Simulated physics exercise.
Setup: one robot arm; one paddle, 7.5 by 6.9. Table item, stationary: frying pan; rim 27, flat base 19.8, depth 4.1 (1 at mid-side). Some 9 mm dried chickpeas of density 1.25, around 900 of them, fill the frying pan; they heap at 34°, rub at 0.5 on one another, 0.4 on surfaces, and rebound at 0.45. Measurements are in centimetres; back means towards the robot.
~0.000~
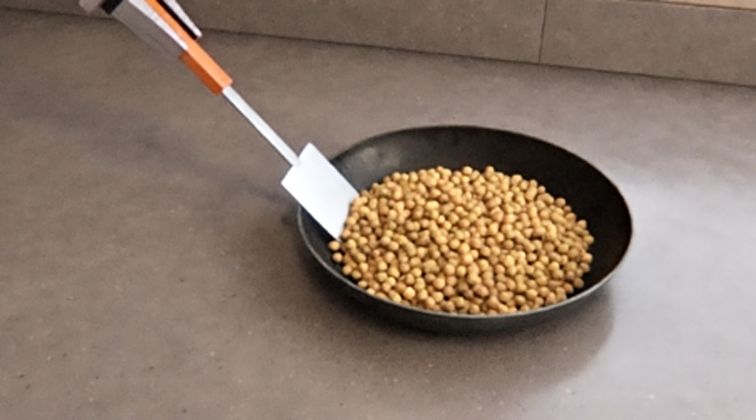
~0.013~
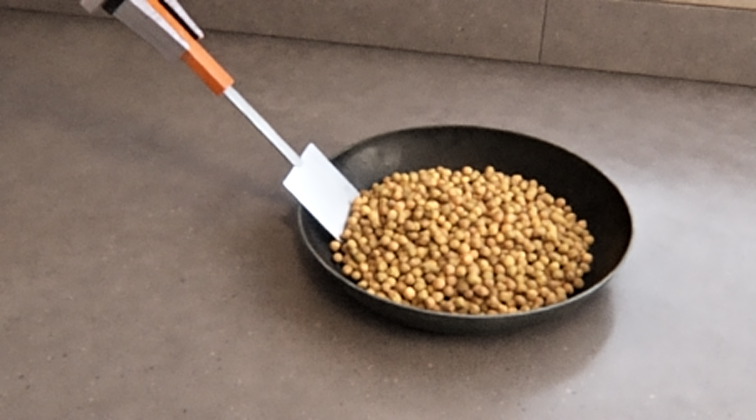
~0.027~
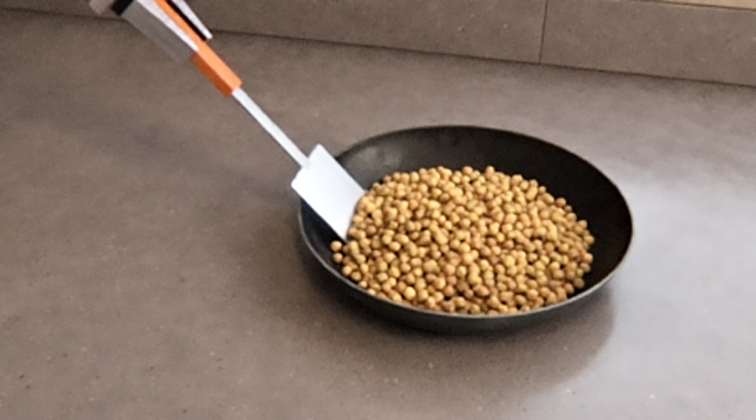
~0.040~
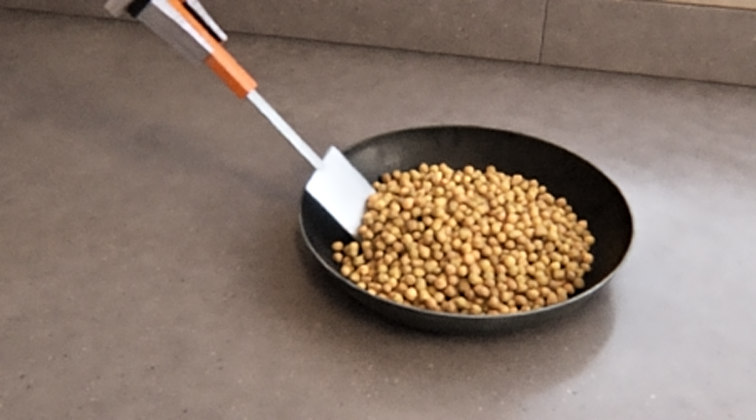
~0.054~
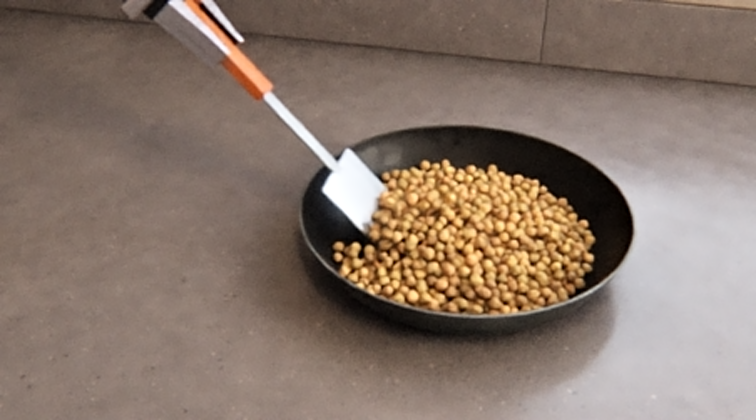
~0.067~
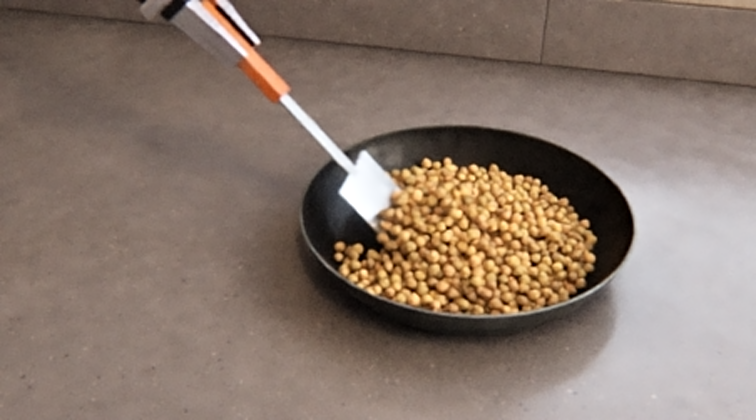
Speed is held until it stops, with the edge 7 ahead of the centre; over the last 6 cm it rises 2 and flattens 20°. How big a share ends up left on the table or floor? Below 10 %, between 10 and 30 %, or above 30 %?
Below 10 %.
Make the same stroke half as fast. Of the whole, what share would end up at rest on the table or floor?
0 per cent, roughly.
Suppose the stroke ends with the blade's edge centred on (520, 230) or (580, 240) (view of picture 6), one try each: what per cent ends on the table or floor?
First try roughly 0 percent, second roughly 10 percent.
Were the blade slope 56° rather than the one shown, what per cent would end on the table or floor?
Estimate: Approx. 5 %.
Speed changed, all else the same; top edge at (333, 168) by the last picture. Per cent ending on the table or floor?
My guess is around 0 percent.
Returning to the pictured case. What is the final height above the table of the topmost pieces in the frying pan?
Height at the end: Around 5.0 cm.
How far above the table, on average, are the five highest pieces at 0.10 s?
I'd say close to 6 cm on average.
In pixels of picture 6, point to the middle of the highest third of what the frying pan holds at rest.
Centre: Roughly (575, 243).
After 0.10 s, sloping 47°, highest piece 8 above the table; 900 in the frying pan.
After 0.14 s, sloping 40°, highest piece 9 above the table; 899 in the frying pan, 1 on the blade or in flight.
After 0.36 s, sloping 27°, highest piece 5 above the table; 870 in the frying pan, 28 on the table or floor, 2 on the blade or in flight.
After 1.41 s, sloping 27°, highest piece 5 above the table; 869 in the frying pan, 31 on the table or floor.
At rest, 869 in the frying pan, 31 on the table or floor. That is 3 % on the table or floor.
